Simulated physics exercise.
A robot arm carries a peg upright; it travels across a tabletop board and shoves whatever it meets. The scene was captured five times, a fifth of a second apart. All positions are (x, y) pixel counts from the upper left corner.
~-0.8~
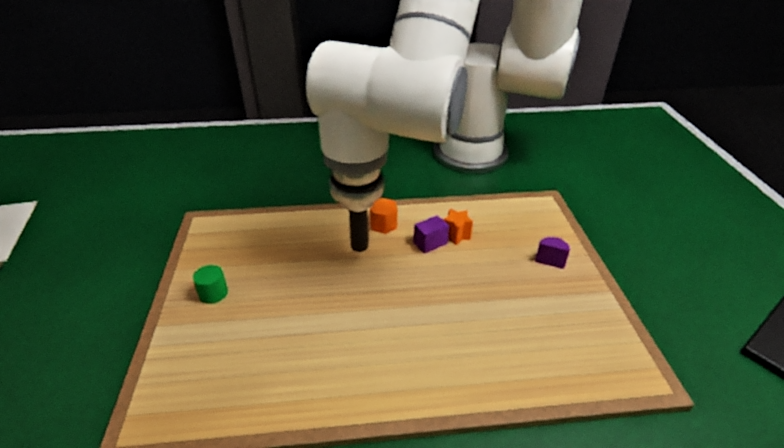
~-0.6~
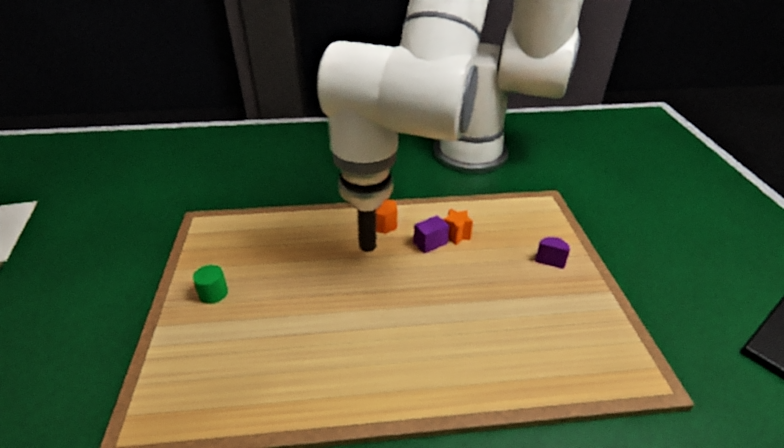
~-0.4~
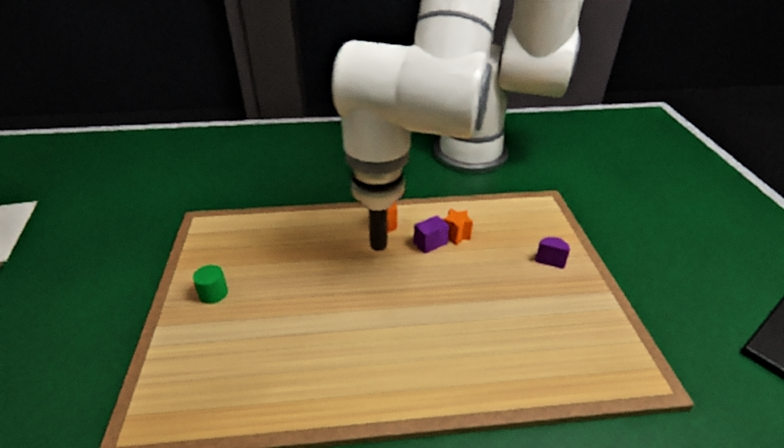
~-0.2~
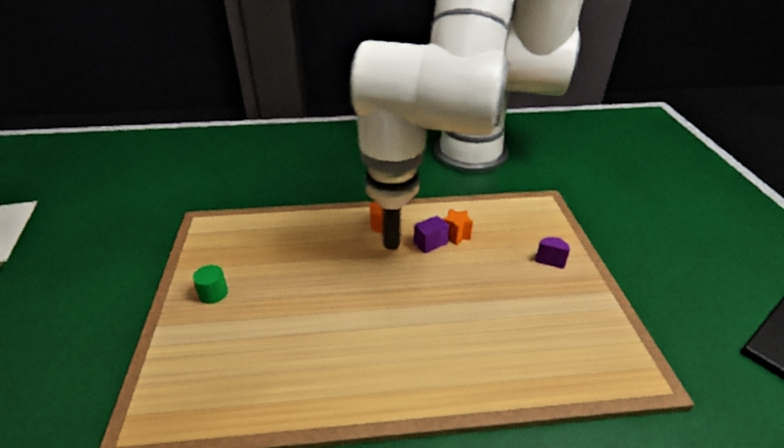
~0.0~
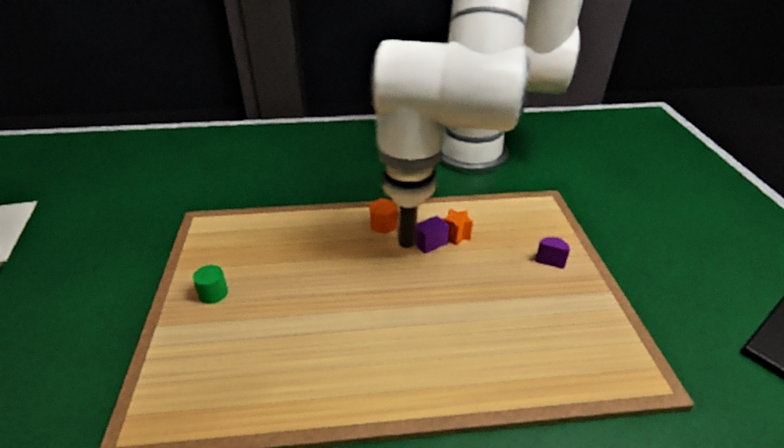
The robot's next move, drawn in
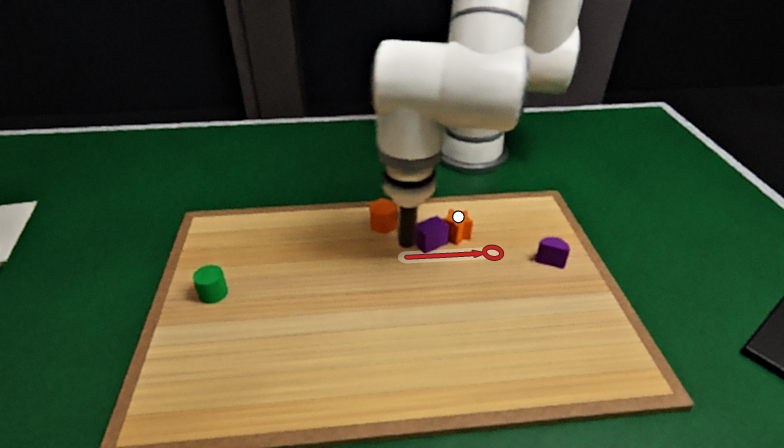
A white robot arm with a black peg moved a short way right across a wooden board, passing in front of an orange block and coming up beside a purple block, while the pieces barely shifted.
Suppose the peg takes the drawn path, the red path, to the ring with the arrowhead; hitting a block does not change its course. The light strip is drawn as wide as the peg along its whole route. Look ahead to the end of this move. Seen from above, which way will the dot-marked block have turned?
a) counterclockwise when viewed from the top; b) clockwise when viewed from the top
(b)
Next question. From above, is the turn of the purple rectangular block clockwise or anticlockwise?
Seen from overhead, it turns anticlockwise.
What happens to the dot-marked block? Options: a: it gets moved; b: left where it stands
Correct choice: A.
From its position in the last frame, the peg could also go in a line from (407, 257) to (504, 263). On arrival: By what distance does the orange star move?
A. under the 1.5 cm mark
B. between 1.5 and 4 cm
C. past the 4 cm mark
The answer is A.
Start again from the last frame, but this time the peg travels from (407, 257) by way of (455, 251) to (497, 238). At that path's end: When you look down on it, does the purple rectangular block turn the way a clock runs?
The answer is no.
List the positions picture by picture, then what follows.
The first frame shows lower end of the peg at (360, 247), tops of blocks, purple rectangular block at (432, 225), orange star at (458, 217), purple D-shaped block at (556, 243).
The second frame shows peg at (368, 247), blocks as before.
The third frame shows peg at (379, 246), blocks as before.
The fourth frame shows peg at (392, 245), blocks as before.
The fifth frame shows peg at (407, 243), purple rectangular block at (432, 225), orange star at (458, 217), purple D-shaped block at (556, 243).
The drawn path runs in a line from (407, 257) to (493, 253); the dot is on the orange star.
On the path given first. One third of the way, peg at (437, 242); purple rectangular block at (439, 222), turned 40° anticlockwise; orange star at (460, 214), turned 25° clockwise.
Two thirds of the way, peg at (467, 240); purple rectangular block at (442, 222), turned 65° anticlockwise; orange star at (461, 212), turned 30° clockwise.
At the end, peg at (496, 239); purple rectangular block at (442, 222), turned 65° anticlockwise; orange star at (461, 212), turned 30° clockwise; purple D-shaped block not moved.
